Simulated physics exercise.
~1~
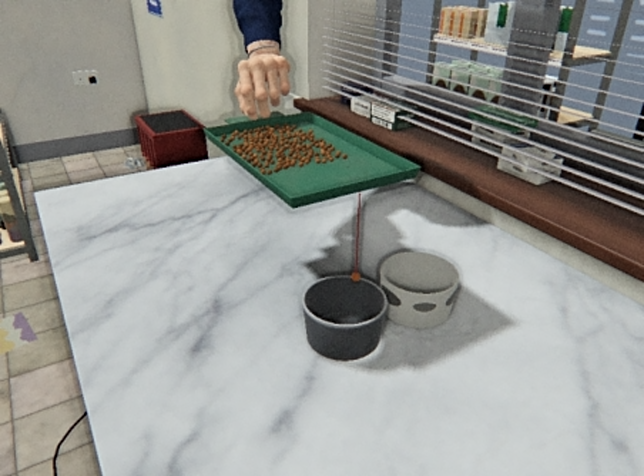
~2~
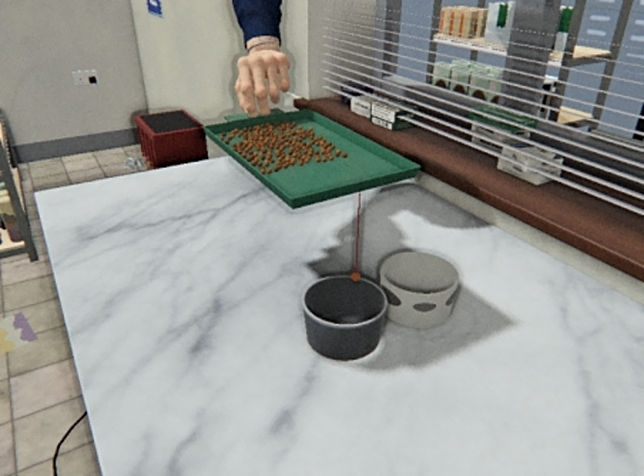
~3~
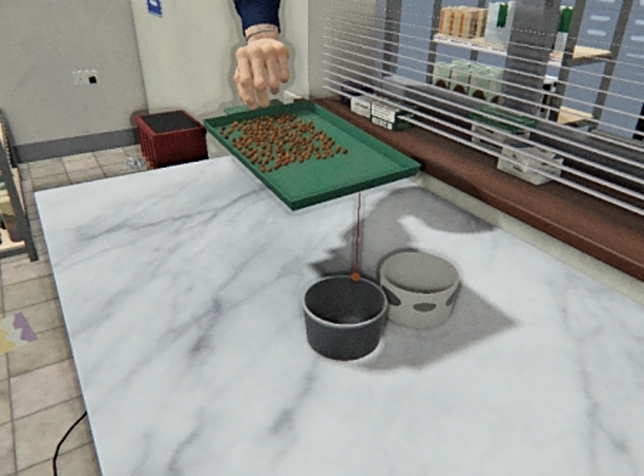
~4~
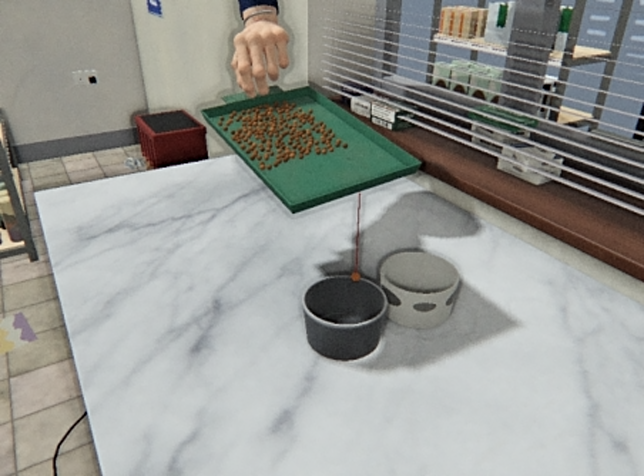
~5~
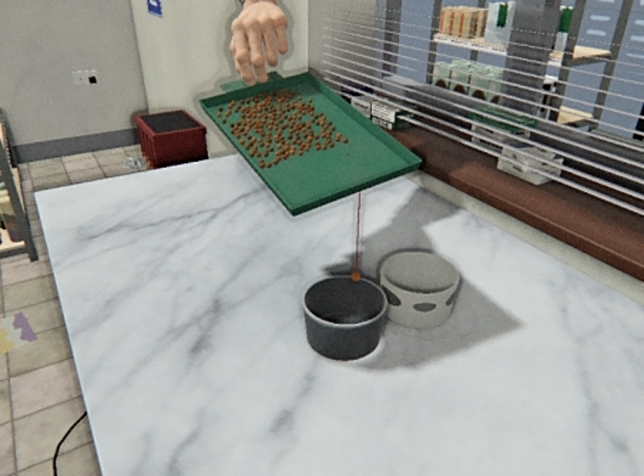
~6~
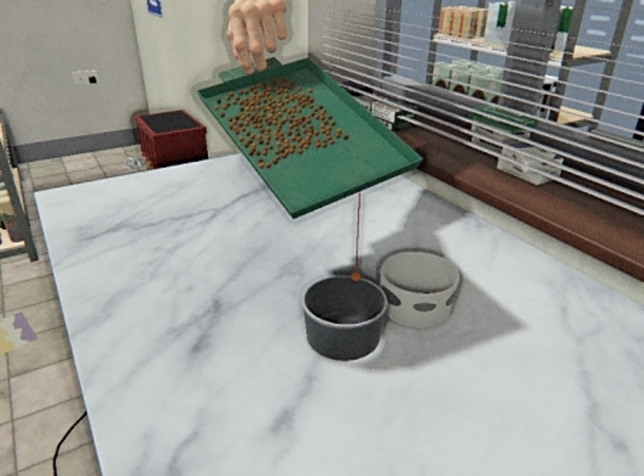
A hand tilts a green tray of small brown balls gradually above two dishes.
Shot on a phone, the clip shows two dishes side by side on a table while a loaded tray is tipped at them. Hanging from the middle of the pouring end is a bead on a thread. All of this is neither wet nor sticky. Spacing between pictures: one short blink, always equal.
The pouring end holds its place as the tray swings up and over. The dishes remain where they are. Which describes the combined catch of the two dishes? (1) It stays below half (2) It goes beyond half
Answer: 1.
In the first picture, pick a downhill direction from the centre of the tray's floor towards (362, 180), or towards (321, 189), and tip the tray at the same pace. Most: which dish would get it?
One gives the rightmost dish and two gives the leftmost dish.
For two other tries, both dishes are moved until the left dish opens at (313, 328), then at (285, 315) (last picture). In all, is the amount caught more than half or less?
Earlier try a majority share, later try a majority share.
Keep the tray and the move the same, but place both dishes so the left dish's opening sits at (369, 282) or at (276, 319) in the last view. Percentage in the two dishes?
0 % and 70 %.
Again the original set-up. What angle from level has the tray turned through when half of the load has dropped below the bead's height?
Angle: Approx. 80 degrees.
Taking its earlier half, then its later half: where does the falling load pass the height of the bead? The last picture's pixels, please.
Half one: (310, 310), half two: (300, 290).
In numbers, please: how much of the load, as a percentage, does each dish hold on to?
The left dish ends with 20 per cent of the load and the right dish with 0 per cent.
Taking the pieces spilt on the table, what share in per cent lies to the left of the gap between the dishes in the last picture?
About 90 %.
Soon after the last picture, tray tipped steeply; about half on the tray; a stray few in the left dish; about a quarter outside both; about a quarter in the air.
A little later, tray tipped past a quarter turn; a small part on the tray; a small part in the left dish; about two thirds outside both; a small part in the air.
Later still, tray tipped past a quarter turn; about a quarter in the left dish; most outside both.
At rest, tray tipped past a quarter turn; about a quarter in the left dish; none in the right dish; most outside both.
